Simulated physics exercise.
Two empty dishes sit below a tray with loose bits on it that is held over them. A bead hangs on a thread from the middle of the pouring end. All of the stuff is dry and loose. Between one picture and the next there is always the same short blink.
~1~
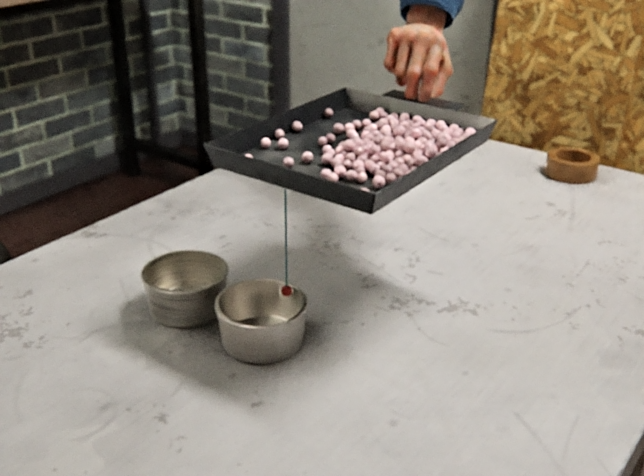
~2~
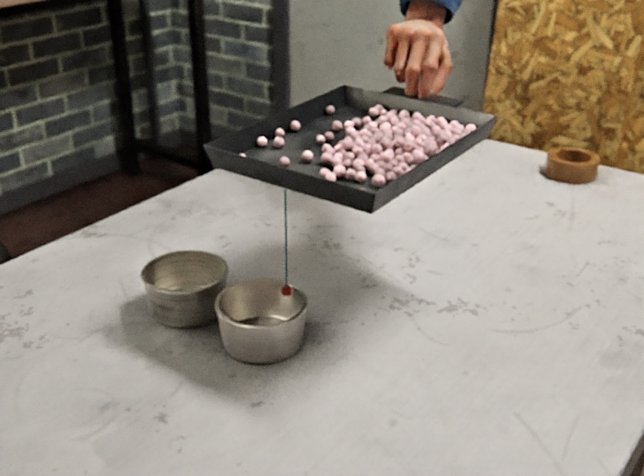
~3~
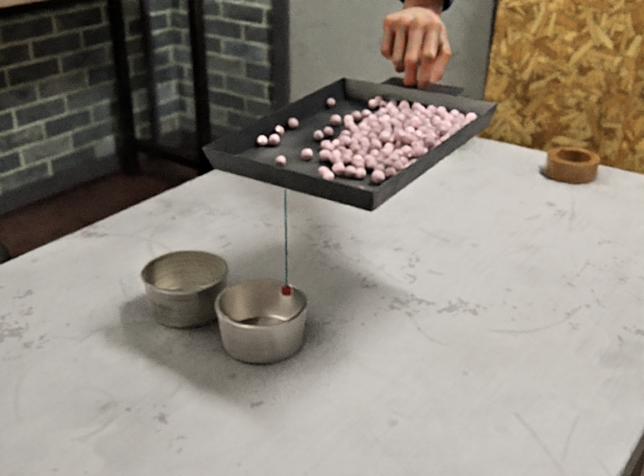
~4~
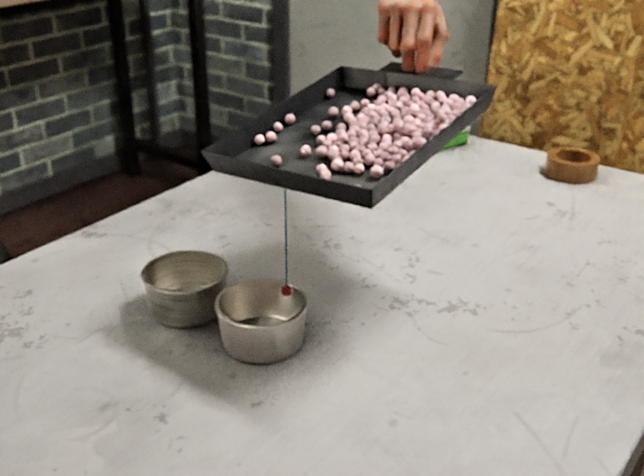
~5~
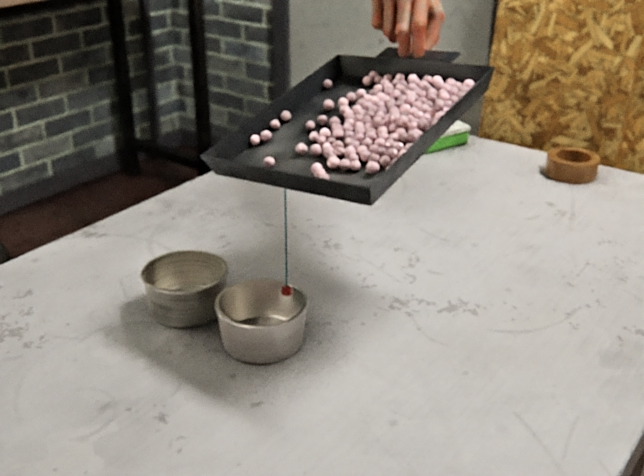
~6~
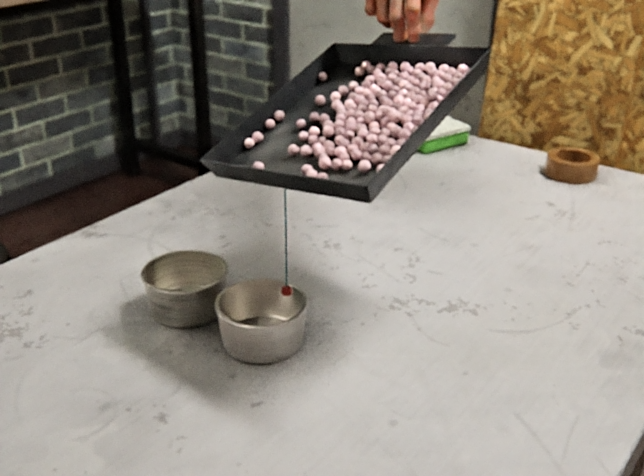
Above two empty metal dishes on a grey table, a hand held a dark tray of small pink balls, then gradually raised the far end, and the balls began rolling toward the lower left.
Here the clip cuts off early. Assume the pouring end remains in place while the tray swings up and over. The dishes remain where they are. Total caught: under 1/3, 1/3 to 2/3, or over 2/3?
1/3 to 2/3.
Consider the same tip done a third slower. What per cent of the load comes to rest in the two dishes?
Roughly 50%.
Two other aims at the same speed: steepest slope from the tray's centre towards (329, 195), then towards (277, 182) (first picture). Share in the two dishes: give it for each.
0 % and 10 %.
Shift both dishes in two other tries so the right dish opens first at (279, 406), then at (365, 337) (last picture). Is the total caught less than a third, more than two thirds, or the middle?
On the first try the answer is less than a third, and on the second it is below one third.
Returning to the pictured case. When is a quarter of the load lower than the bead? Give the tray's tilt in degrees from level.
Angle: Approx. 70 degrees.
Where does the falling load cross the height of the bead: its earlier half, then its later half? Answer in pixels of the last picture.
(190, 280) for the early half, (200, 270) for the late half.
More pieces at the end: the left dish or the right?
Noted: The left-placed one ends with more.
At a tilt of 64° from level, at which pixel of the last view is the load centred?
About (240, 171).
Just after the last frame, tray tipped steeply; the larger part on the tray; just a few in the right dish; just a few in the left dish; about a tenth outside both; about a tenth in the air.
A moment on, tray tipped past a quarter turn; just a few on the tray; about a tenth in the right dish; roughly a third in the left dish; roughly half outside both; about a tenth in the air.
Further on, tray tipped past a quarter turn; about a tenth in the right dish; roughly a third in the left dish; roughly half outside both.
When it is over, tray tipped past a quarter turn; about a tenth in the right dish; roughly a third in the left dish; roughly half outside both.
